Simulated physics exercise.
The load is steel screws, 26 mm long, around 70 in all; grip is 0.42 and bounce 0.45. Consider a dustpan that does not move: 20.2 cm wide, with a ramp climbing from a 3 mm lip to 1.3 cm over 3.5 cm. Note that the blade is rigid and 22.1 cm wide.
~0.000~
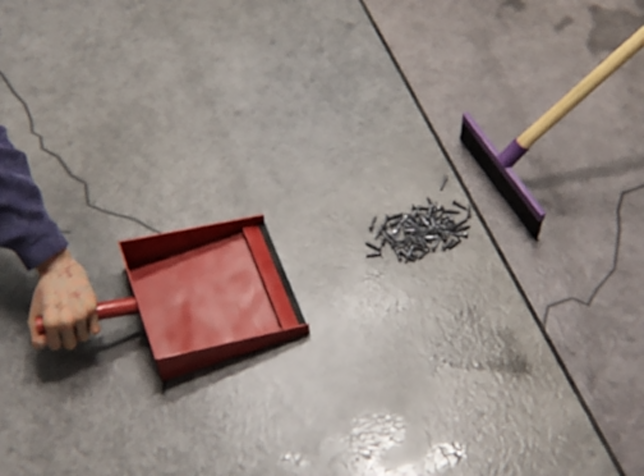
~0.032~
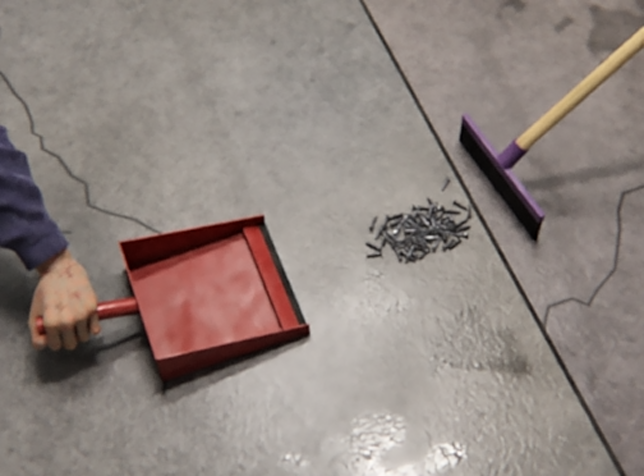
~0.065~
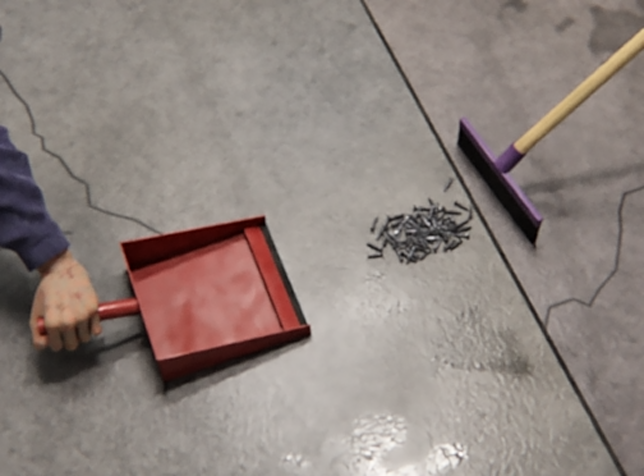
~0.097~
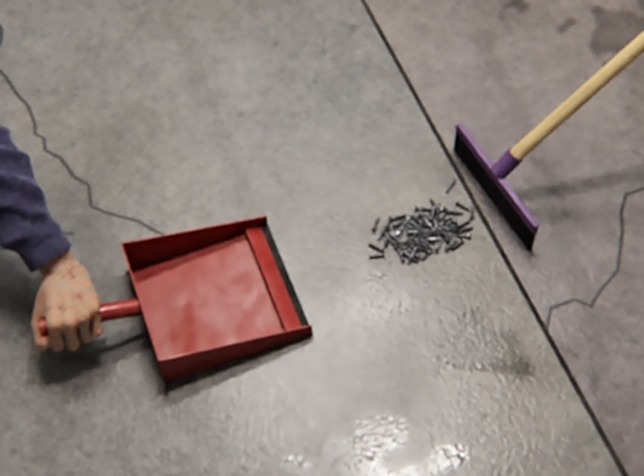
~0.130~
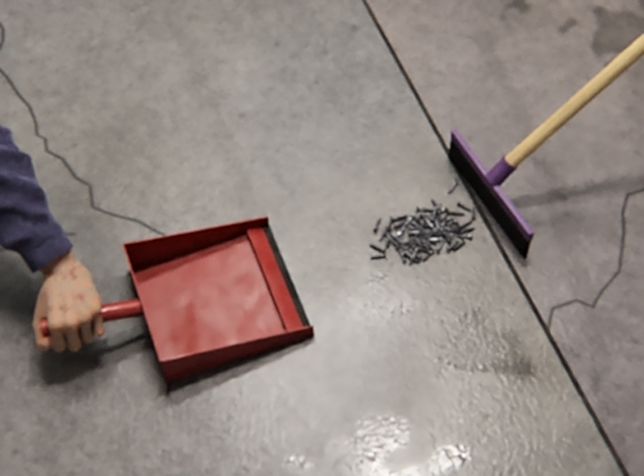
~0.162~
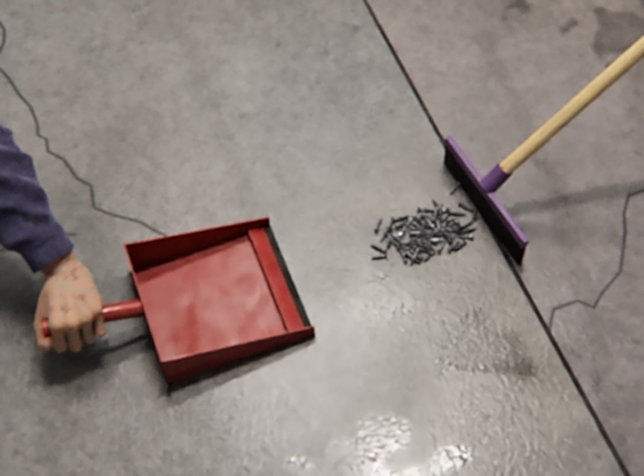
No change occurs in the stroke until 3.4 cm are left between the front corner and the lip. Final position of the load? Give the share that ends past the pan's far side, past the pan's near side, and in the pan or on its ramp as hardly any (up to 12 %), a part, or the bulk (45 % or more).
Past the pan's far side: Hardly any; past the pan's near side: A part; in the pan or on its ramp: Hardly any.
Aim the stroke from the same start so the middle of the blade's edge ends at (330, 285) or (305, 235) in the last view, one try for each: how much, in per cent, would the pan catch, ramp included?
About 5 % and 5 %.
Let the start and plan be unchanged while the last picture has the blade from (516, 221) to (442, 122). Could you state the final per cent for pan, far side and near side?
Pan: 0, far side: 5, near side: 5.
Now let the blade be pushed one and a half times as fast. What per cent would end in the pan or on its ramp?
Then roughly 10 per cent.
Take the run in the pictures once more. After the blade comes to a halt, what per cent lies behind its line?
I'd say close to 10 per cent.
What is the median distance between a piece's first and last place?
Median: Approx. 22 cm.
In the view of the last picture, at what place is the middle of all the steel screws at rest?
Resting centre estimate: Around (319, 314).
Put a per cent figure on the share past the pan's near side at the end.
Roughly 35 per cent.
Then, at 0.45 s, middle of the blade 19 cm from the lip; 0 % over the lip, far side 0 %, near side 0 %.
After 0.65 s, middle of the blade 10 cm from the lip; 0 % over the lip, far side 0 %, near side 20 %.
After 0.96 s, middle of the blade 5 cm from the lip; 5 % over the lip, far side 5 %, near side 35 %.
By 1.6 s all is still; far side 5 %, near side 35 %, pan 5 %, in front of the lip or behind the blade 55 %.
